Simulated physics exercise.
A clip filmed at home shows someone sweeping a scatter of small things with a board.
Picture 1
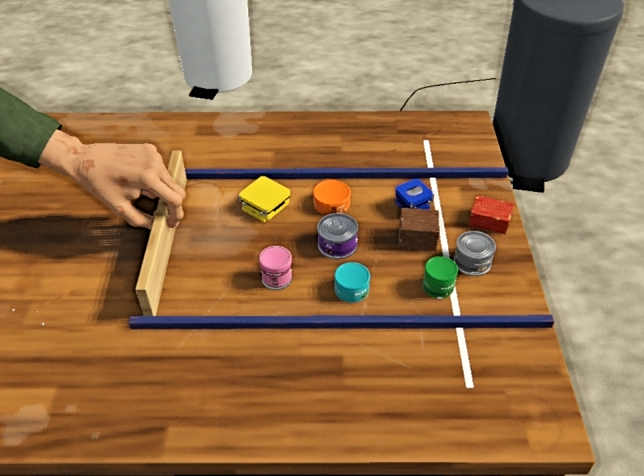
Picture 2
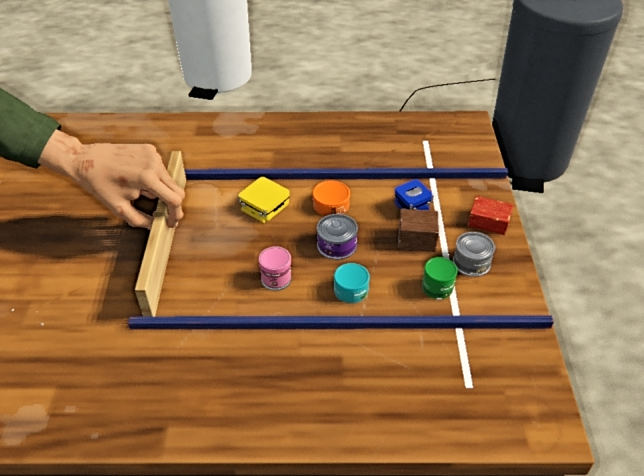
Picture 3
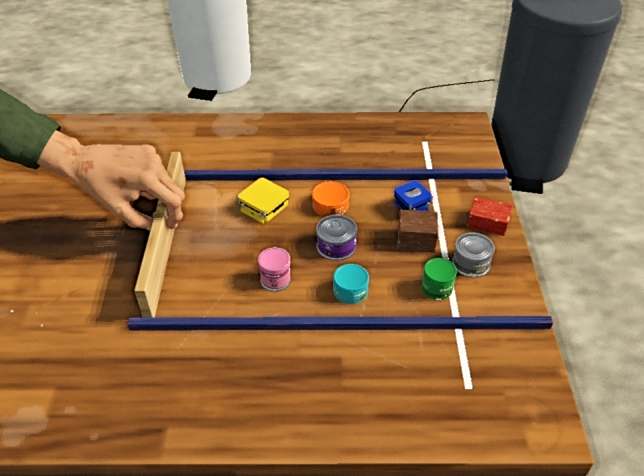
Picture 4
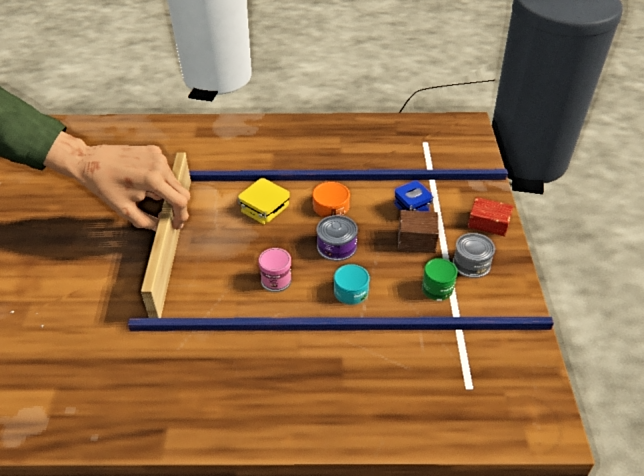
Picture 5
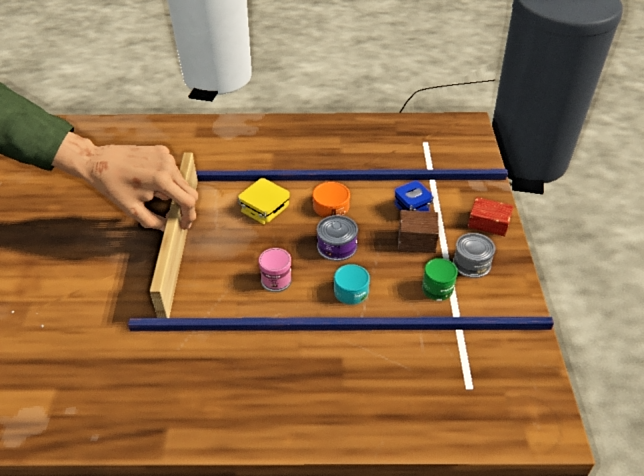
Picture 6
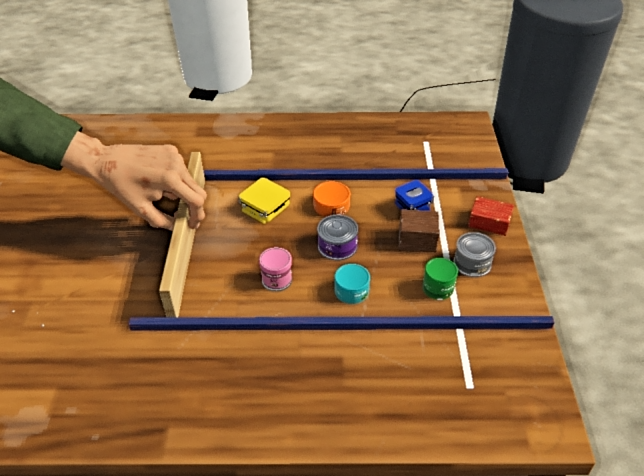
A hand in a green sleeve grips an upright wooden board at the left of a wooden tabletop, seen from above at an angle. Between two dark blue rails sit a yellow case, pink pot, orange, teal and green tubs, a purple-sided tin and blue and brown items, with a red block and grey tin right of white tape. The hand slides the board slightly right, touching nothing, while the camera stays nearly still.
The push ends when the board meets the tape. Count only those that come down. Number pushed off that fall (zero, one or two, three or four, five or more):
I predict the table will shed one or two pieces.
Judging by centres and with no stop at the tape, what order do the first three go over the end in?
Those would be the red block, the blue case and the orange tub, in that order.
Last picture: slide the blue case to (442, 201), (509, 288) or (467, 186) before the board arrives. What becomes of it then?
Blue case: Stays put; stays put; goes down.
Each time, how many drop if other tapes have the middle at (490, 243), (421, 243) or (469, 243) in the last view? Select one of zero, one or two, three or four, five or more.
Lab note - tapes per position, in order: At least five; none; either one or two.
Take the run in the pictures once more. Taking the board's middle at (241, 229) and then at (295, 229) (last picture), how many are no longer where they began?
At the first spot the count is 1, and at the second it is 3.
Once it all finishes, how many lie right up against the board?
The count in contact is 4.
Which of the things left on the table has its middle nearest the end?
The blue case is foremost.
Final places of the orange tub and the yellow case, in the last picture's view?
About (491, 189), and about (454, 189).
Soon after, none off yet; red block at rest near (491, 216); grey tin at rest near (474, 255); green tub at rest near (440, 279).
Then, none off yet; red block moved a little near (510, 224); grey tin at rest near (474, 255); green tub moved about its own width near (459, 279).
At rest, the number that fall off is one or two; fallen, red block.
